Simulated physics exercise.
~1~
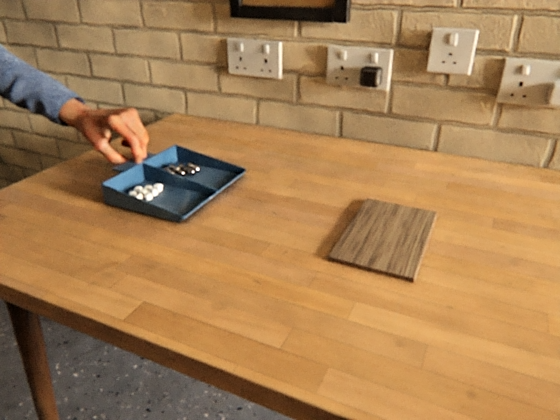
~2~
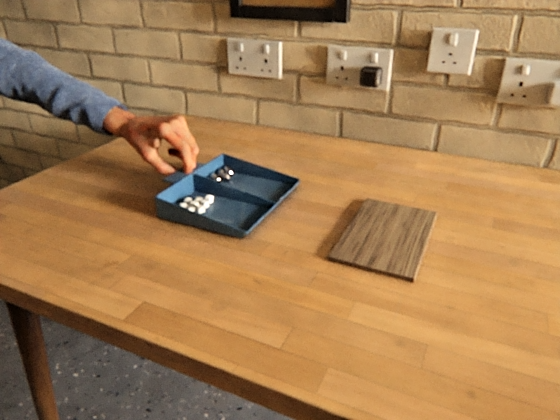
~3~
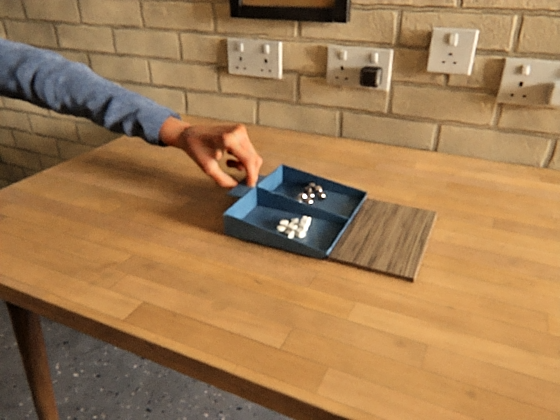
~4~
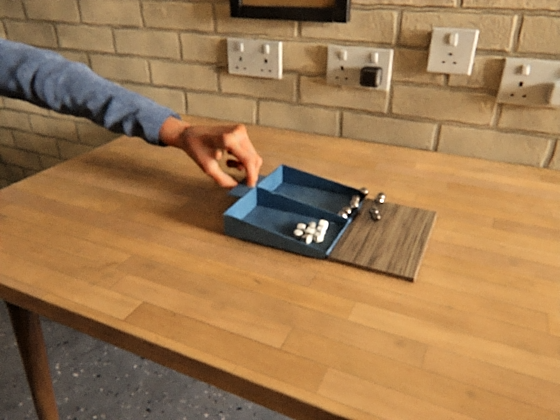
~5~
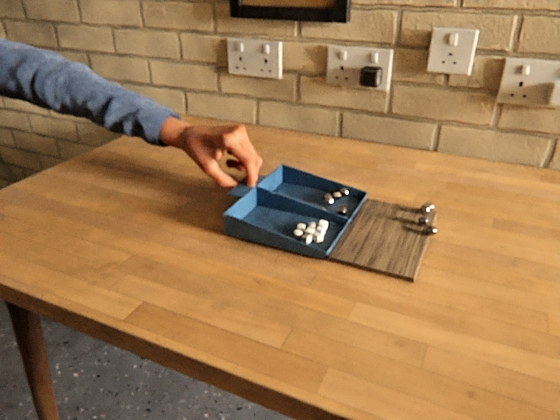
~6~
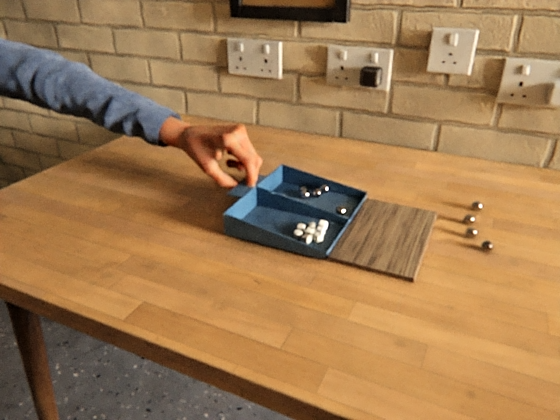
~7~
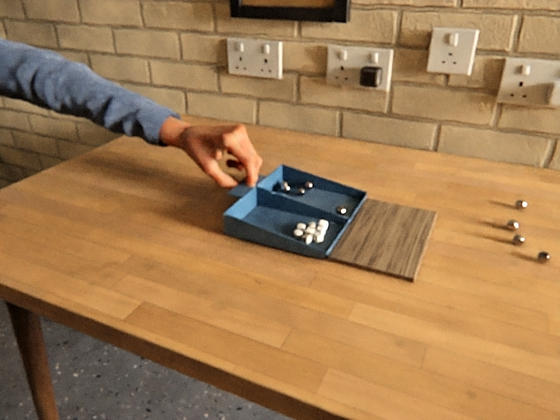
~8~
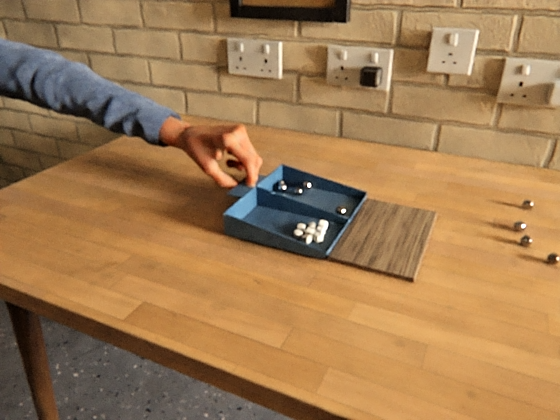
A blue divided tray holding white pieces and shiny dark balls was pushed right by a hand across a wooden table until it hit a flat board, where the white ones stayed inside while some dark balls rolled out over the board and across the table.
